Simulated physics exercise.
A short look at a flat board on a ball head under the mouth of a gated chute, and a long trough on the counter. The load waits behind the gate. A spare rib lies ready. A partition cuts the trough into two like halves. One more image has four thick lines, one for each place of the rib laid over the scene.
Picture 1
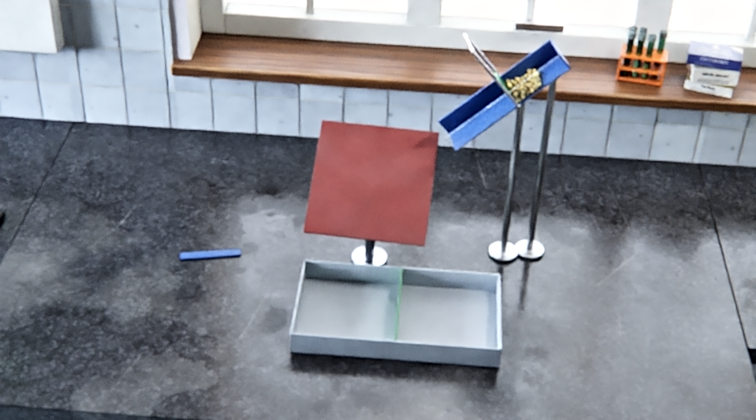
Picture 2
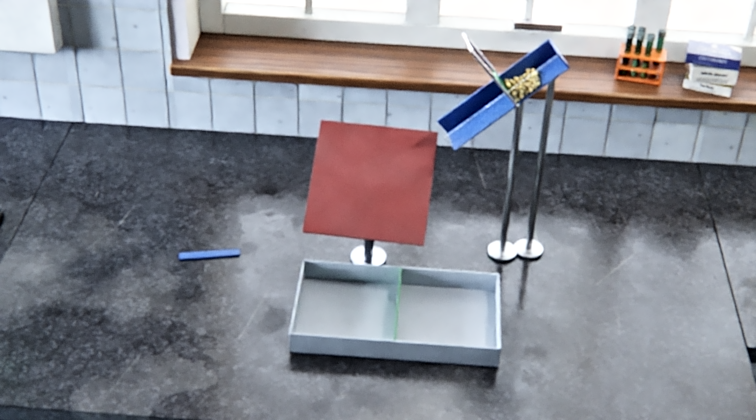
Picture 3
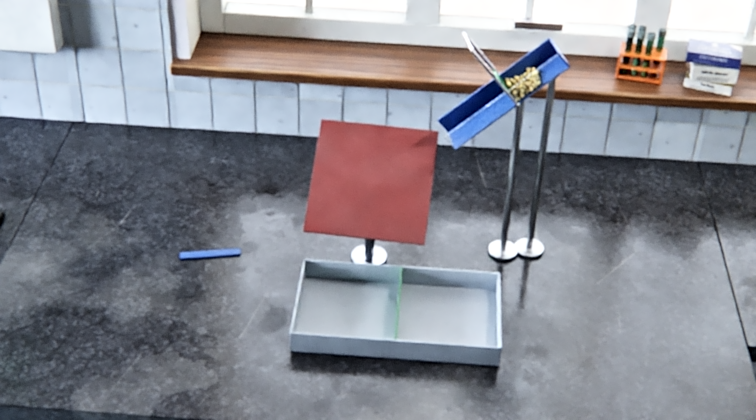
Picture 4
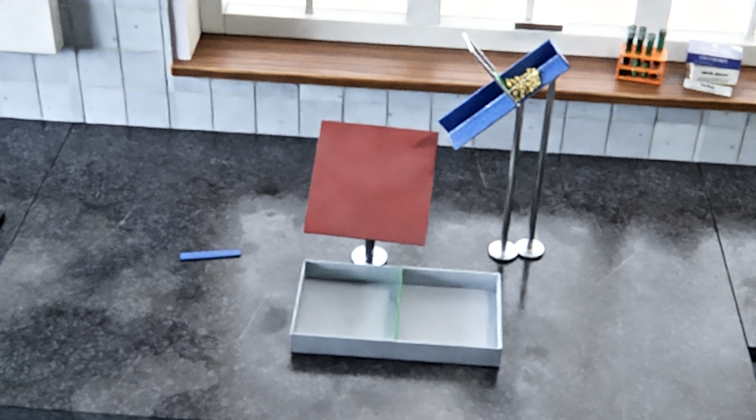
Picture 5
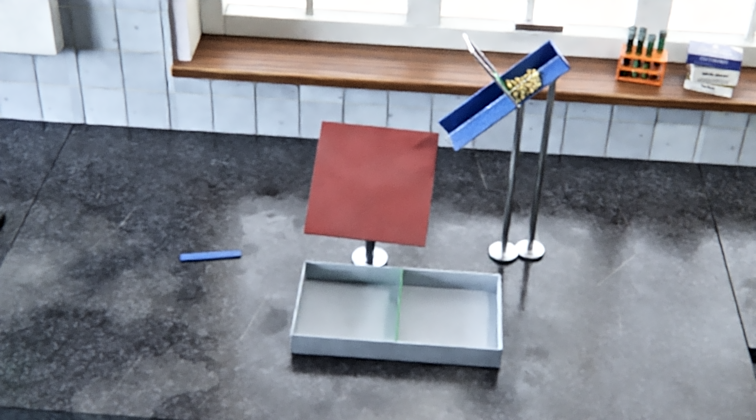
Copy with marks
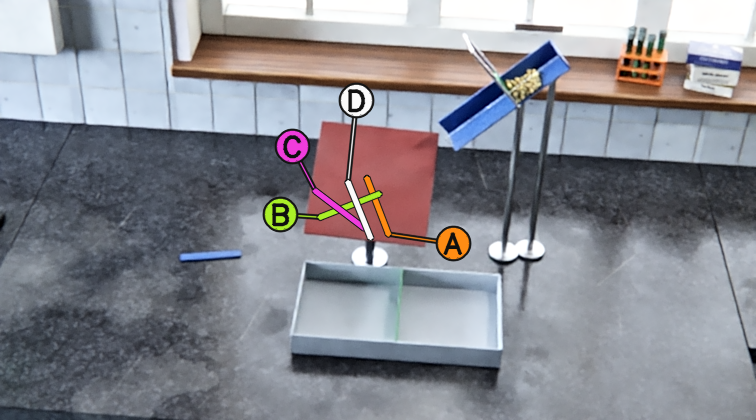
Red tilted board standing behind a divided grey trough, beside a raised blue chute holding pale beans, with nothing visibly moving.
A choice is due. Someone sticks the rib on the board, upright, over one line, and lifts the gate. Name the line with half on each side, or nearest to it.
Best: A.
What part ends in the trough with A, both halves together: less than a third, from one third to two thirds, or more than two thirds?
Line A gives more than two thirds.
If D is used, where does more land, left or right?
The left half.
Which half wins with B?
Left.
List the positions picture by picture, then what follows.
The first picture shows load behind the gate at (523, 90), soya beans; lip of the chute at (452, 142), sloping fairly steeply.
The second picture shows middle of the board at (371, 181), tilted fairly steeply; middle of its low edge at (363, 239); of its high edge at (379, 126).
The third picture shows front corners of the trough at (291, 333) and (501, 347); front end of its middle wall at (395, 340); gate still shut at (499, 79).
The fourth picture shows middle of the load at (523, 89); lip at (452, 142).
The fifth picture shows middle of the load at (523, 90); lip at (452, 143).
On the marked copy, line A from (367, 178) to (388, 234); line B from (379, 193) to (320, 217); line C from (315, 190) to (363, 227); line D from (348, 182) to (370, 237).
With A, of what is caught, about a third in the left half, about two thirds in the right.
With B, of what is caught, nearly all in the left half, a small part in the right.
With C, of what is caught, nearly all in the left half, a stray few in the right.
With D, of what is caught, nearly all in the left half, a stray few in the right.
